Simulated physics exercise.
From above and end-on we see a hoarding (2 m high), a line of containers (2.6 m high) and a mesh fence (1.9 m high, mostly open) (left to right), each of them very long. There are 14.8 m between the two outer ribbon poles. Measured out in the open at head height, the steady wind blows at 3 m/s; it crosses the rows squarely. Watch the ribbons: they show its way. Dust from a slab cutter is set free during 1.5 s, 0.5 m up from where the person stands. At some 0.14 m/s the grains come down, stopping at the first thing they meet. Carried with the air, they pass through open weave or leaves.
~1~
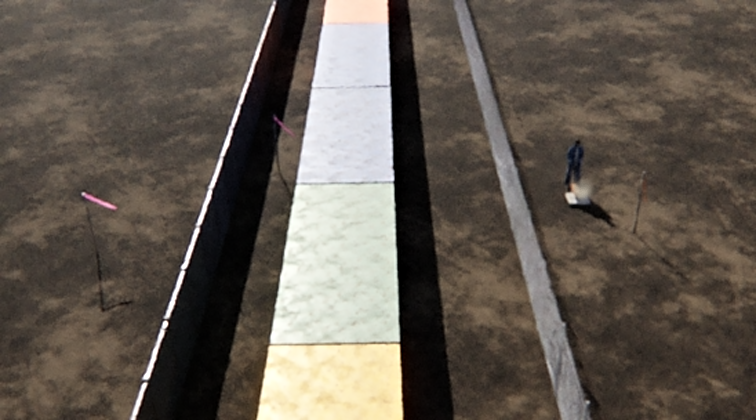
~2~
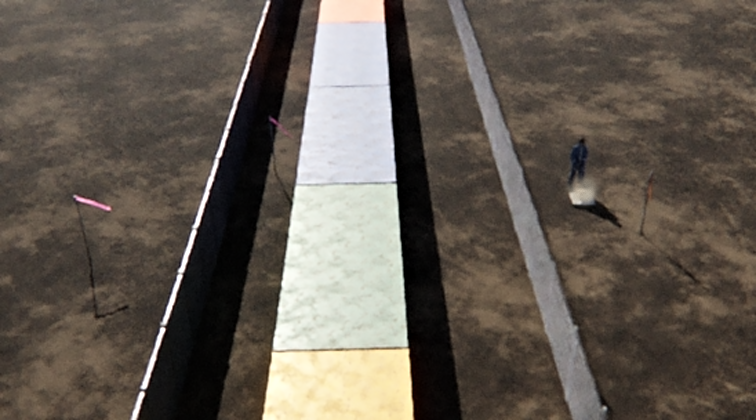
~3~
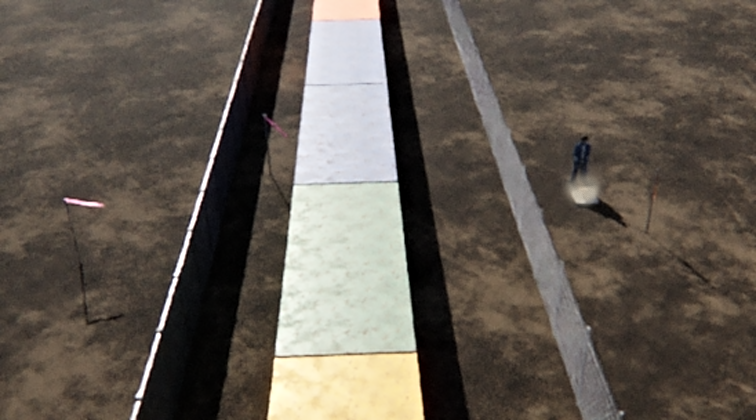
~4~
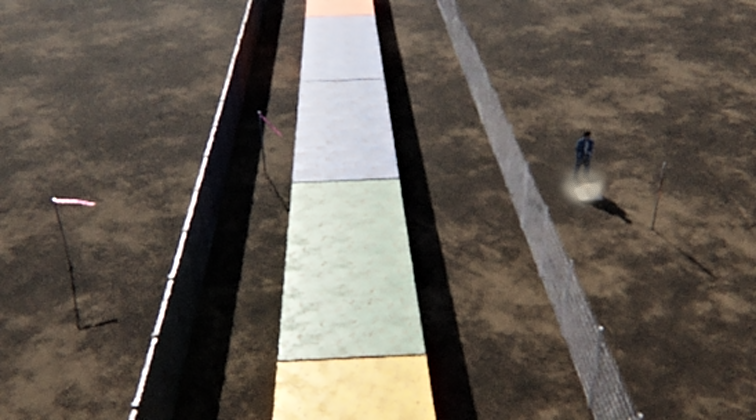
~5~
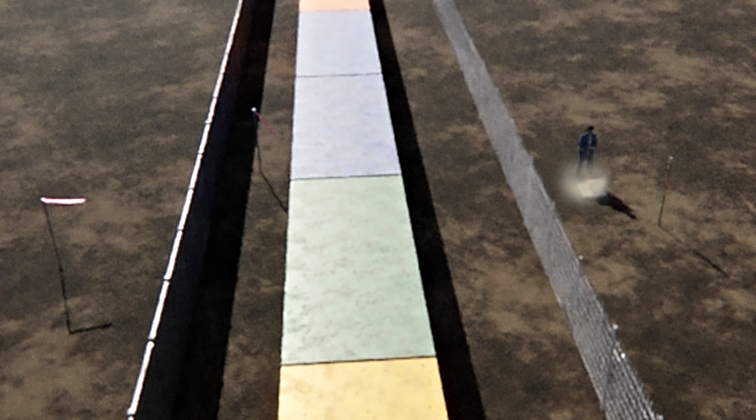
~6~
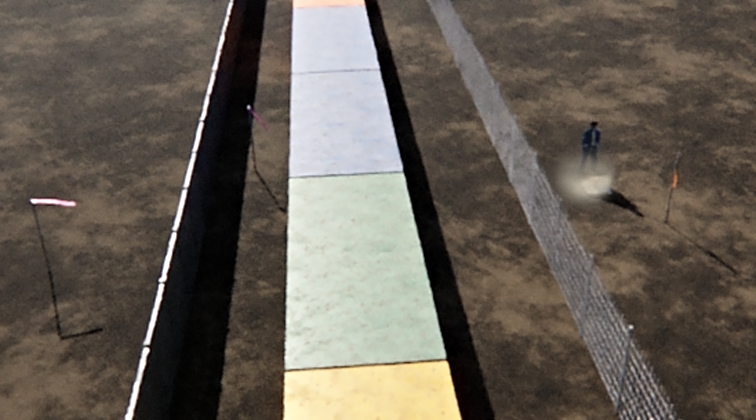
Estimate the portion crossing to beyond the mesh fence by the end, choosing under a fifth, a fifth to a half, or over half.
My estimate is a fifth to a half.
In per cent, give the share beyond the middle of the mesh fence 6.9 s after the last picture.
I'd say around 30 percent of it is past the middle.
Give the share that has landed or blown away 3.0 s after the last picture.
Roughly 30 per cent by then.
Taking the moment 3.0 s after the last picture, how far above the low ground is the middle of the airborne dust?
Middle height: Approx. 0.8 m.
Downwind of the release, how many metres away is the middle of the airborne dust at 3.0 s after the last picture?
I'd say close to 1.5 metres.
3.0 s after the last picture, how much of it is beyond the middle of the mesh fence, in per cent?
Share: Approx. 10 %.
Then, 1.5 s after the last picture, 14 % is no longer flying here, and 0 % is beyond the mesh fence; the middle of what still flies is 0.5 m above the low ground, near (568, 180).
Then, 3.0 s after the last picture, 32 % is no longer flying here, and 8 % is beyond the mesh fence; the middle of what still flies is 0.7 m above the low ground, near (547, 174).
Then, 6.9 s after the last picture, 52 % is no longer flying here, and 32 % is beyond the mesh fence; the middle of what still flies is 1.1 m above the low ground, near (521, 159).
Then, 19.0 s after the last picture, 78 % is no longer flying here, and 37 % is beyond the mesh fence; the middle of what still flies is 1.1 m above the low ground, near (486, 163).
Then, 44.0 s after the last picture, 96 % is no longer flying here, and 36 % is beyond the mesh fence.
